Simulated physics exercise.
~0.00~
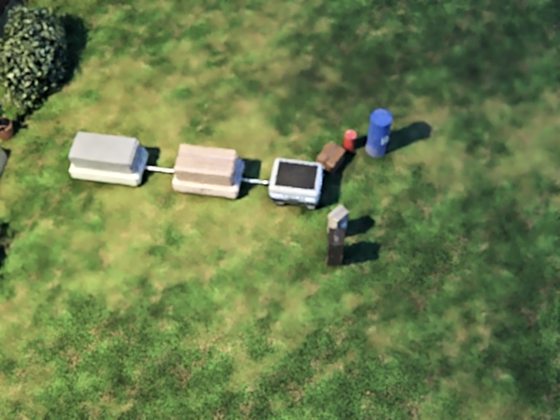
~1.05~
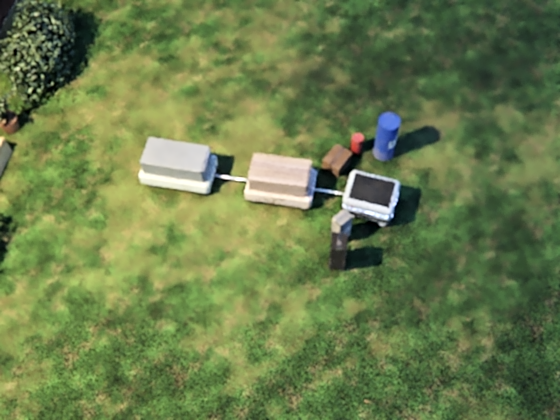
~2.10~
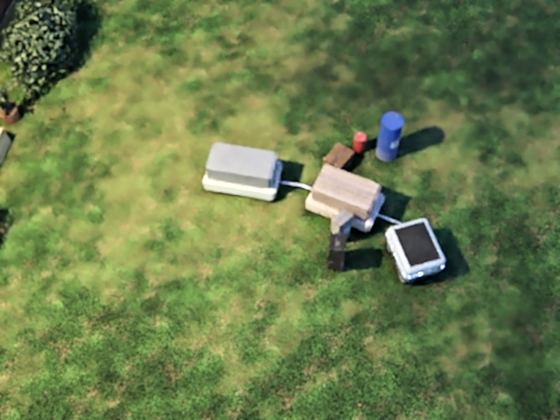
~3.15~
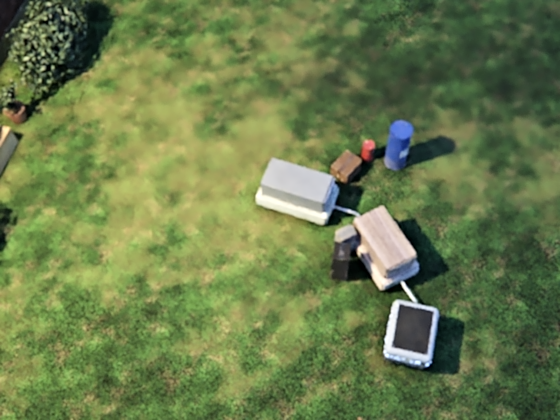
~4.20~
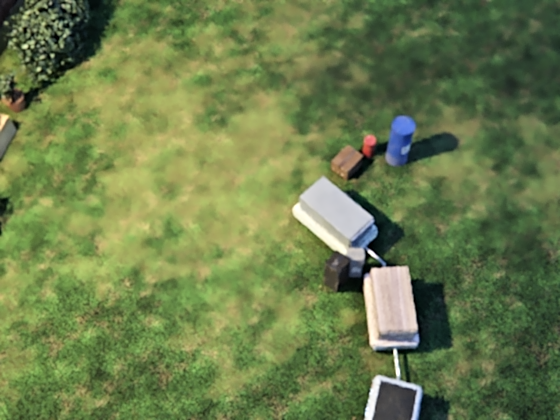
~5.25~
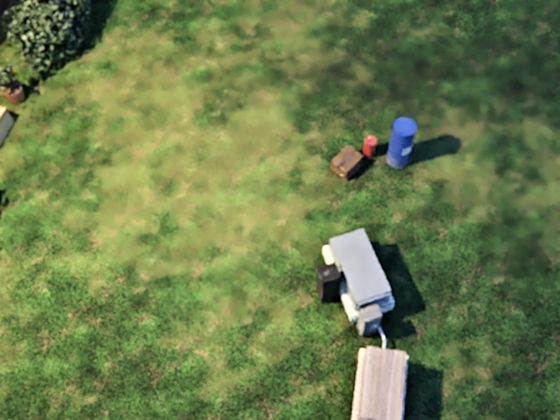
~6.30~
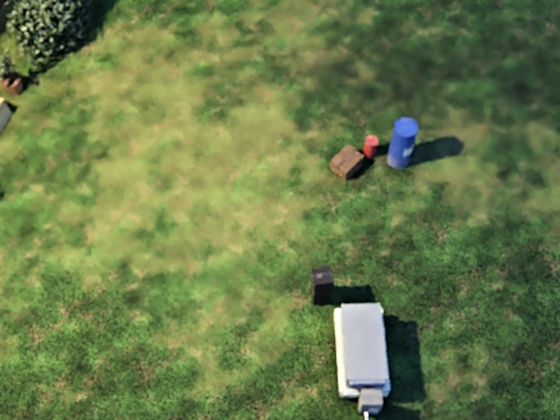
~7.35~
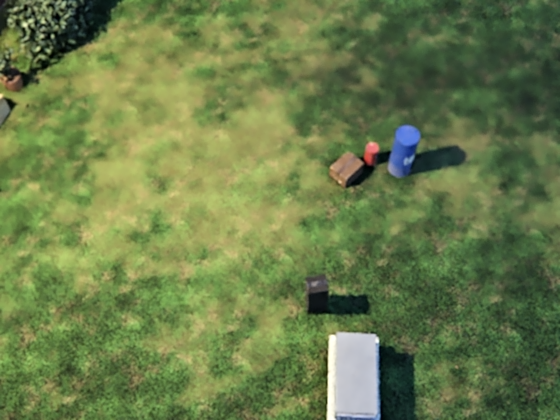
A small tug towing two carts turns down the lawn, dragging away the grey box.
